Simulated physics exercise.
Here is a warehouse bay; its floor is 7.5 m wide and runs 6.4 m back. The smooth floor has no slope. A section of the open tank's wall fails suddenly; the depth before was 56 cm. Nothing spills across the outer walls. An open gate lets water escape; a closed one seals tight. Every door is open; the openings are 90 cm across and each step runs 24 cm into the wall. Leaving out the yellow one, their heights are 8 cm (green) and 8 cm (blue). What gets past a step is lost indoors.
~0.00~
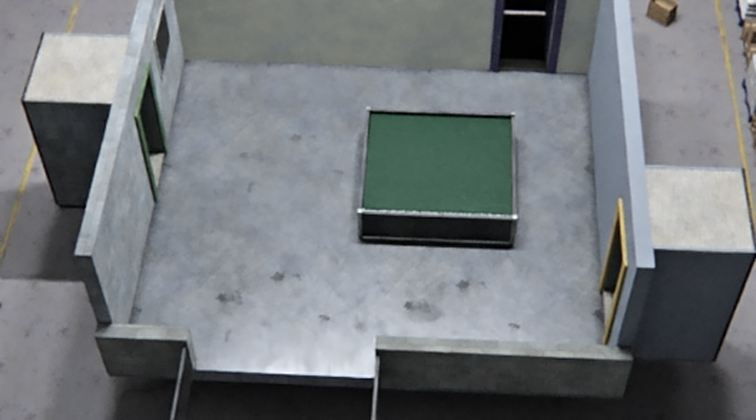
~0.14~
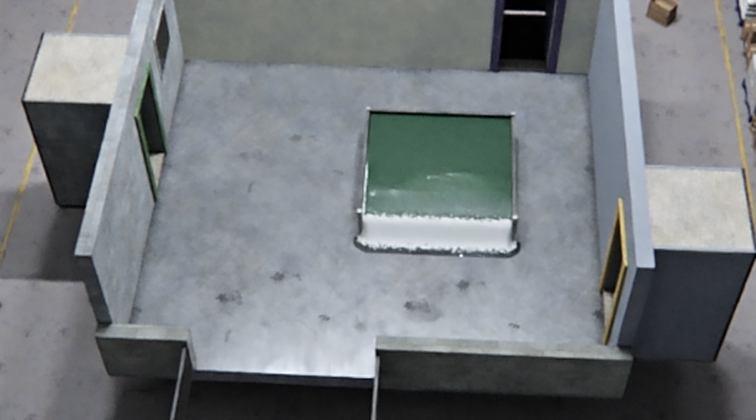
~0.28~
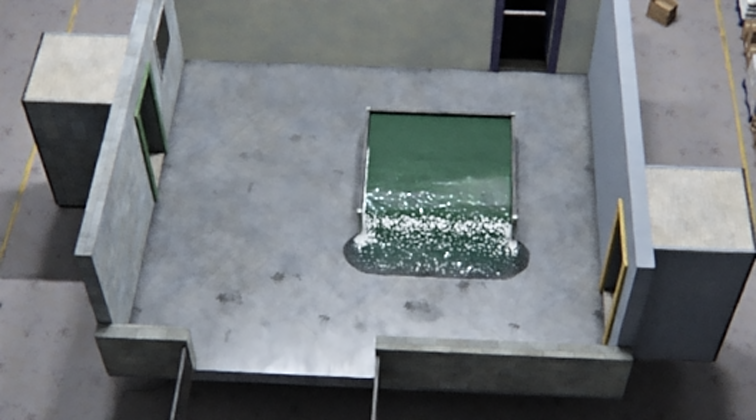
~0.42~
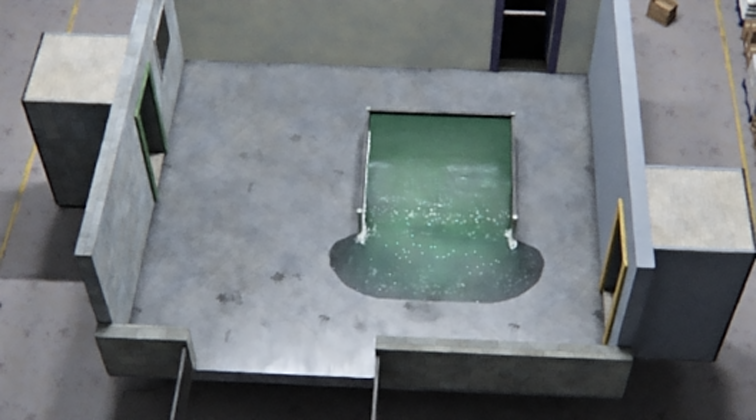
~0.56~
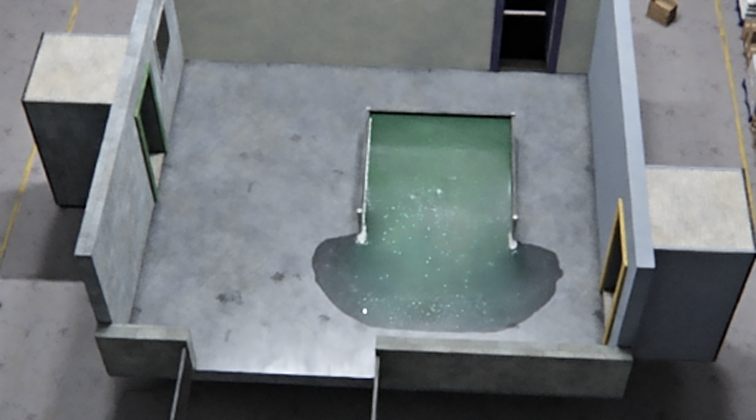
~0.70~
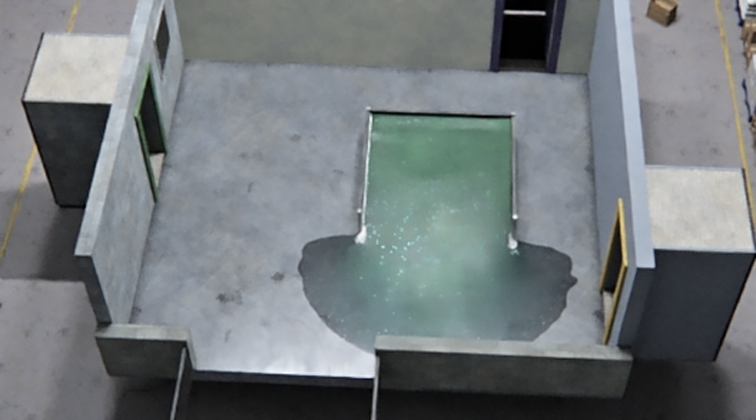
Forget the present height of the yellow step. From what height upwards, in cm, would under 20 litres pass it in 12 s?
About 20 cm.
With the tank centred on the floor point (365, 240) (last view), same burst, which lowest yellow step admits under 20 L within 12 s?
Some 14.0 cm.
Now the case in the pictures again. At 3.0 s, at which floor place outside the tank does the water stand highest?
At about (601, 374).
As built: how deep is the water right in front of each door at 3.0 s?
Depths in cm: Yellow 23, green 0, blue 0.
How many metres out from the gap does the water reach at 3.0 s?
Roughly 5.0 m.
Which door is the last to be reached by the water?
It is the green one.
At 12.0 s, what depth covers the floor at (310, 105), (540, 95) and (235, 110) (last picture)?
Roughly 3, 6 and 7 cm, in turn.
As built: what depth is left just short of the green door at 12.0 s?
Some 3.5 cm.
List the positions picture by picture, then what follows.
The open tank at (439, 165) is whole and still, 56 cm deep; the yellow door at (613, 280) is dry, in the first frame.
The front is at (364, 247), 0.3 m from the gap at (436, 231); 0.6 m2 of floor is wet, 56 cm left at the back, in the second frame.
Water pours out at (436, 232) and has run 0.7 m, to (388, 272); about 11 cm deep outside, 56 cm at the back, in the third frame.
The front is at (375, 293), 1.2 m from the gap at (436, 232); 3.3 m2 of floor is wet, 56 cm left at the back, in the fourth frame.
Water pours out at (436, 232) and has run 1.8 m, to (392, 325); about 7 cm deep outside, 56 cm at the back, in the fifth frame.
Water pours out at (436, 232) and has run 2.2 m, to a hidden place; about 6 cm deep outside, 52 cm at the back; 0.8 m in a straight line remain to the yellow door at (613, 280), in the sixth frame.
After 1.4 s water covers 25 % of the floor, deepest (39 cm) near (437, 356); 3 cm at the yellow door, 0 litres in over its 14 cm step.
After 3.0 s water covers 30 % of the floor, deepest (38 cm) near (601, 374); 23 cm at the yellow door, 13 litres in over its 14 cm step.
After 12.0 s water covers 95 % of the floor, deepest (10 cm) near (180, 84); 4 cm at the yellow door, 66 litres in over its 14 cm step.
At the yellow door as built, the water arrived by 1.3 s and peaked near 24 cm at 3.4 s.
Run again over the same 12 s with other heights there, 36 litres in over 17 cm, 7 litres over 23 cm. The limit of 20 litres is kept from about 20 cm up.
